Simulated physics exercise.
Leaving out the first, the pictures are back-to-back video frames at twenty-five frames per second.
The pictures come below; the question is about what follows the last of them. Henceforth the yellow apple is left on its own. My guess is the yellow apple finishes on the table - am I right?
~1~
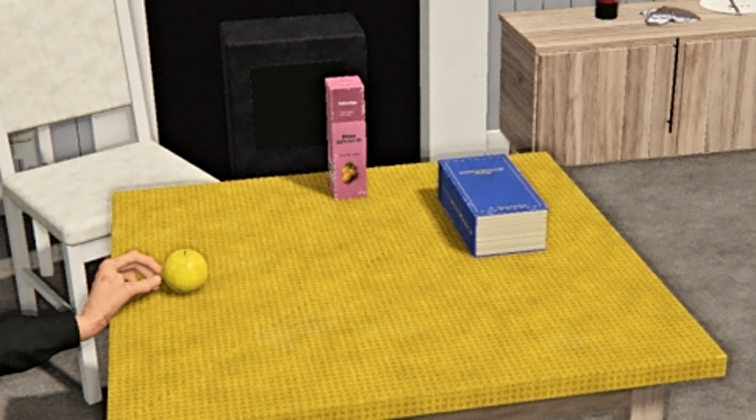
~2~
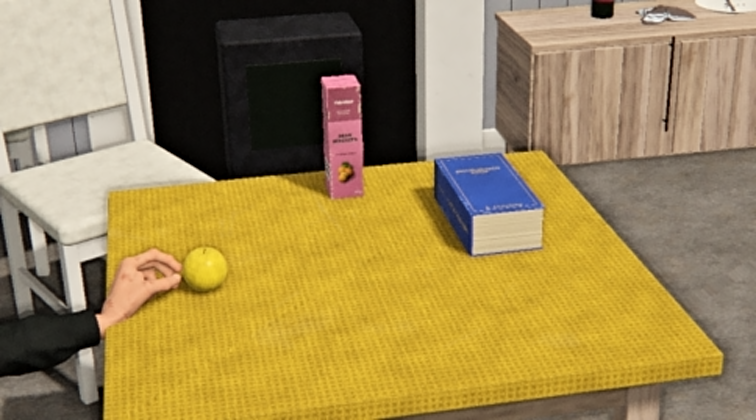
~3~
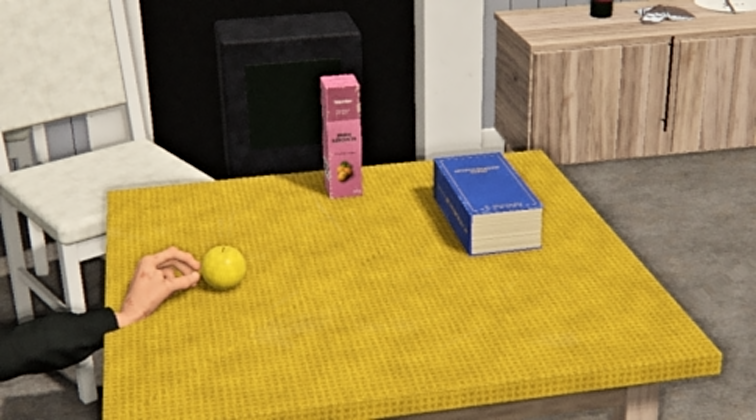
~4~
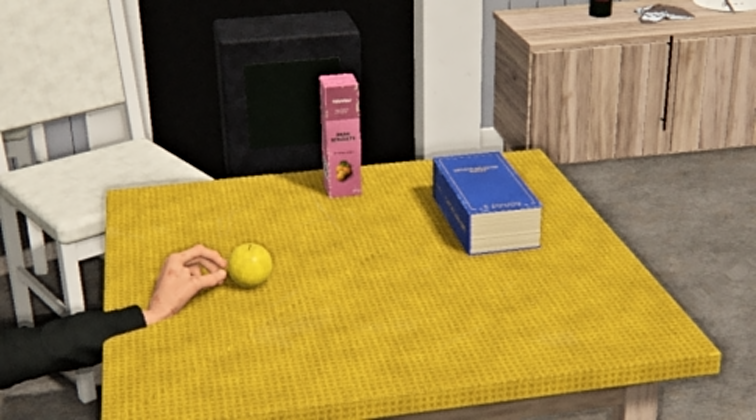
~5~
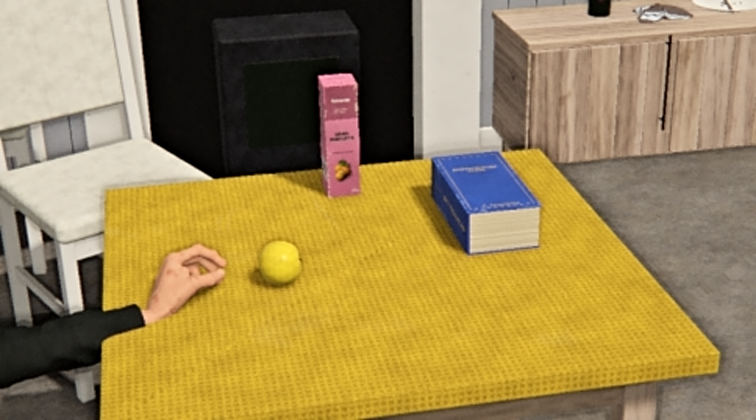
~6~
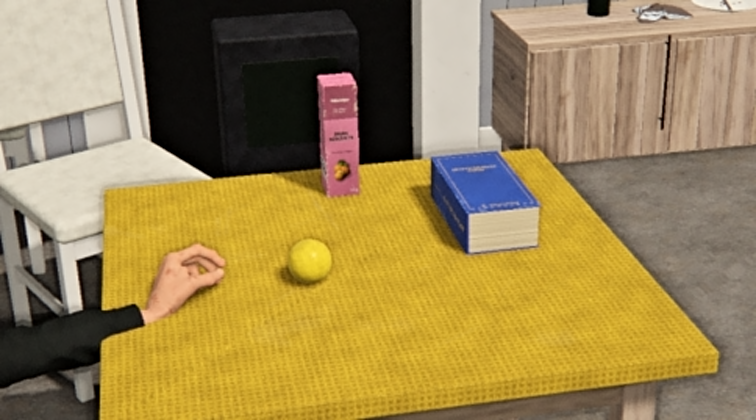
No, it finishes off the table.
Then, 0.20 s later than the last frame, yellow apple moved well along near (452, 253).
Then, 0.50 s later than the last frame, yellow apple moved well along near (637, 243).
Then, 0.80 s later than the last frame, yellow apple now off the table.
Then, 1.10 s later than the last frame, things are still on the move.
When it is over, off the table, yellow apple.
